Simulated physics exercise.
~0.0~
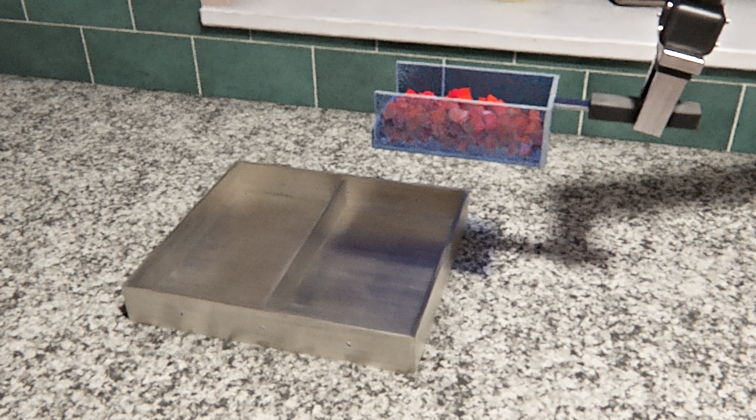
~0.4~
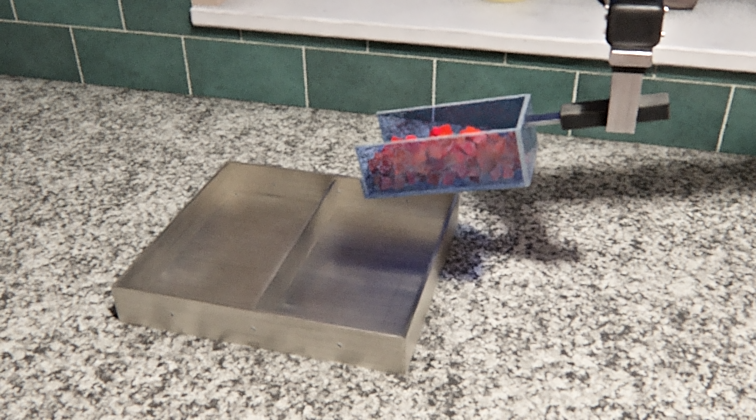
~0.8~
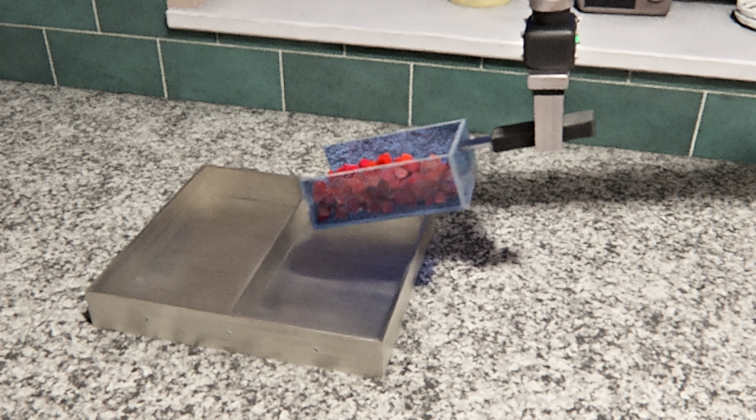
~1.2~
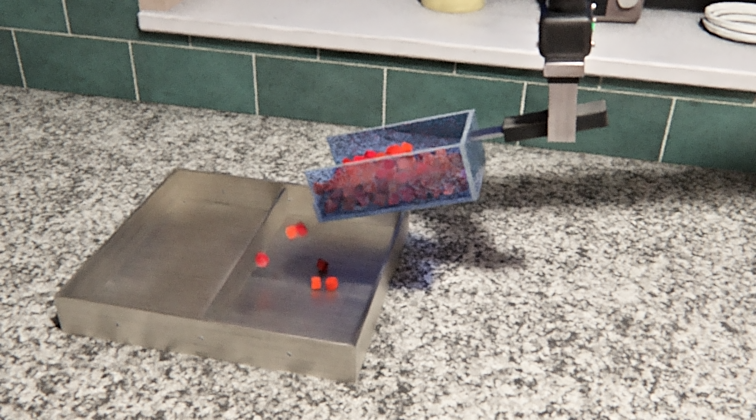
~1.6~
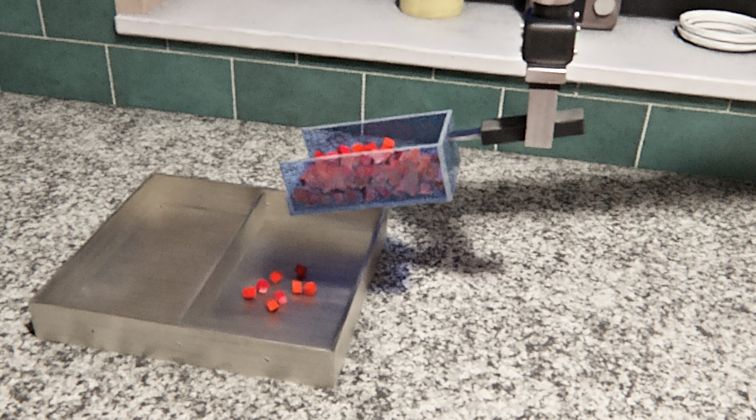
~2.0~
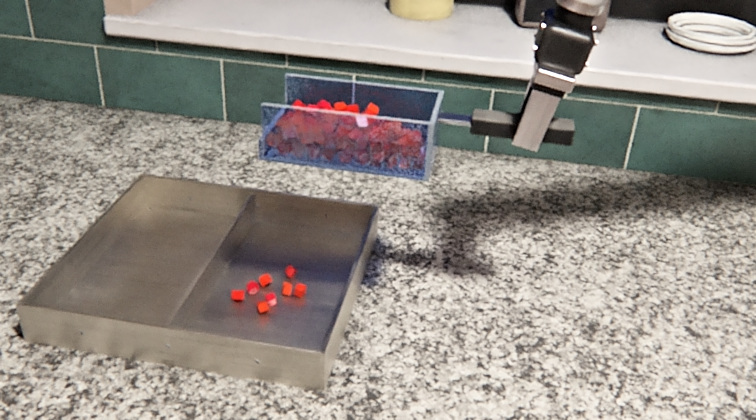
A robot arm moved a clear bluish box heaped with small red cubes over a divided metal tray on a speckled counter and tipped it, spilling a few into the right-hand section, then levelled and lifted the box, still mostly full.
